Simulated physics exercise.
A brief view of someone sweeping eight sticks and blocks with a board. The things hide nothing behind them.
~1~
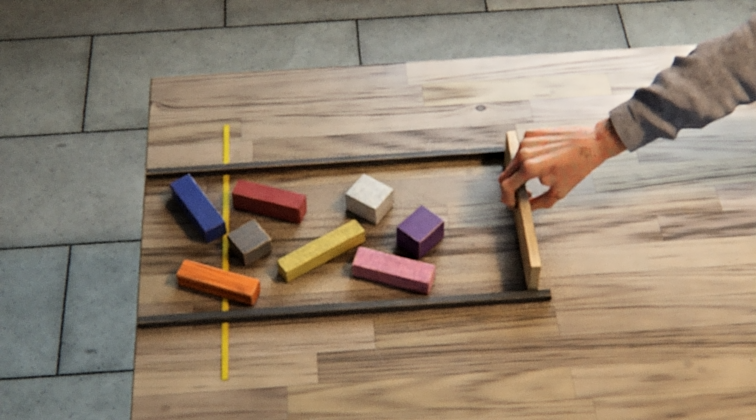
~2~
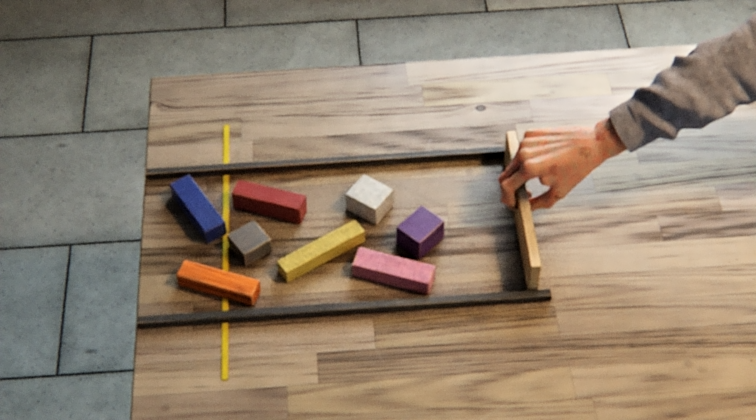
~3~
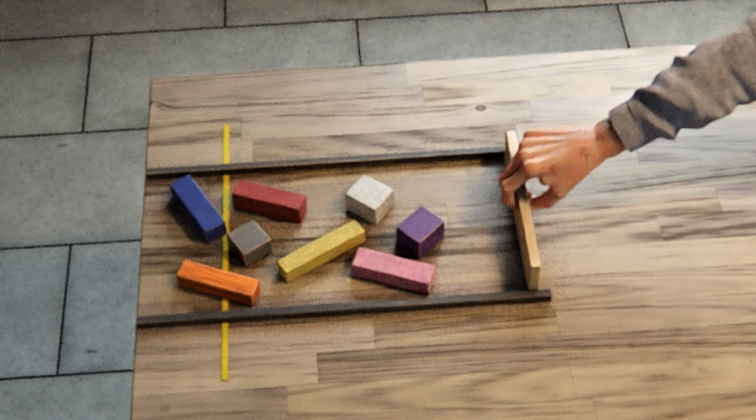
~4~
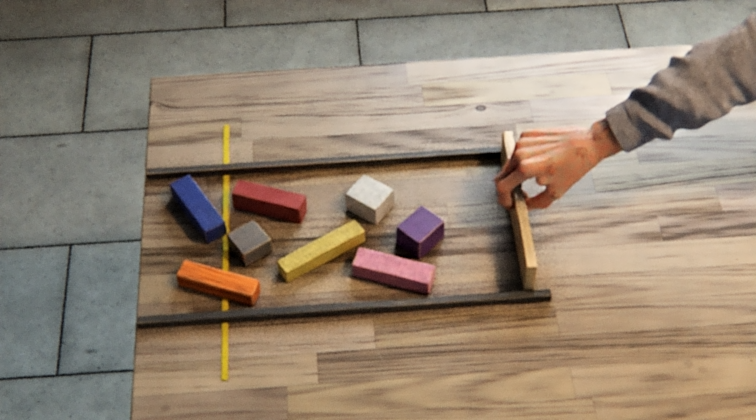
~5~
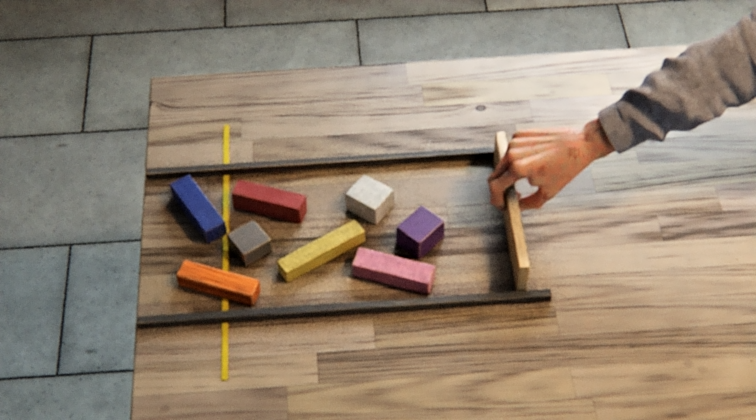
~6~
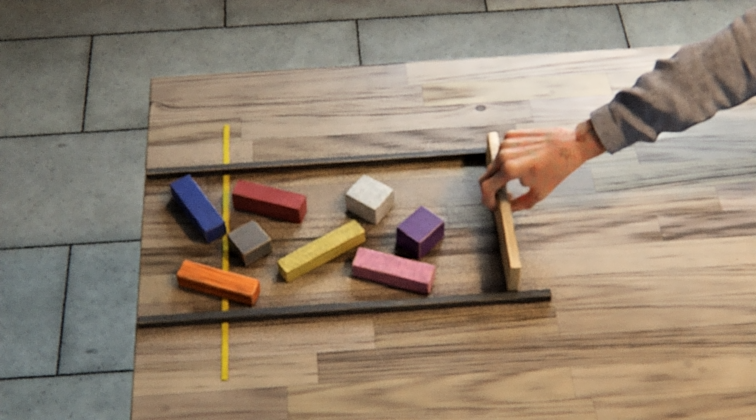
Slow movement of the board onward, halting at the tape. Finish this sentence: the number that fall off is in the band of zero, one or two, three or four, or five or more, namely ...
Namely one or two.
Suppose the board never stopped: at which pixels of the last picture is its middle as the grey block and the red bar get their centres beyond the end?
Points: About (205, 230) and about (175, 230).
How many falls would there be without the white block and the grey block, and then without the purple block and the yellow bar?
The first count is 1 and the second is 0.
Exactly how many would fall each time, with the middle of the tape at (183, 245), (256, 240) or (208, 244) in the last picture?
It would be 4, 0 and 2.
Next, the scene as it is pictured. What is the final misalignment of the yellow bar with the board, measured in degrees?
Roughly 50°.
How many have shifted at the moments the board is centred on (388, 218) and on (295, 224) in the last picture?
I count 4 first and 8 after.
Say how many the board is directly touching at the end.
Contact count: 3.
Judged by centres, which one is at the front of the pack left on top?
Closest at the end: The blue bar.
Soon after, none off yet; blue bar at rest near (198, 208); orange stick at rest near (219, 283); grey block at rest near (250, 243).
At rest, the number that fall off is one or two; fallen, orange stick.
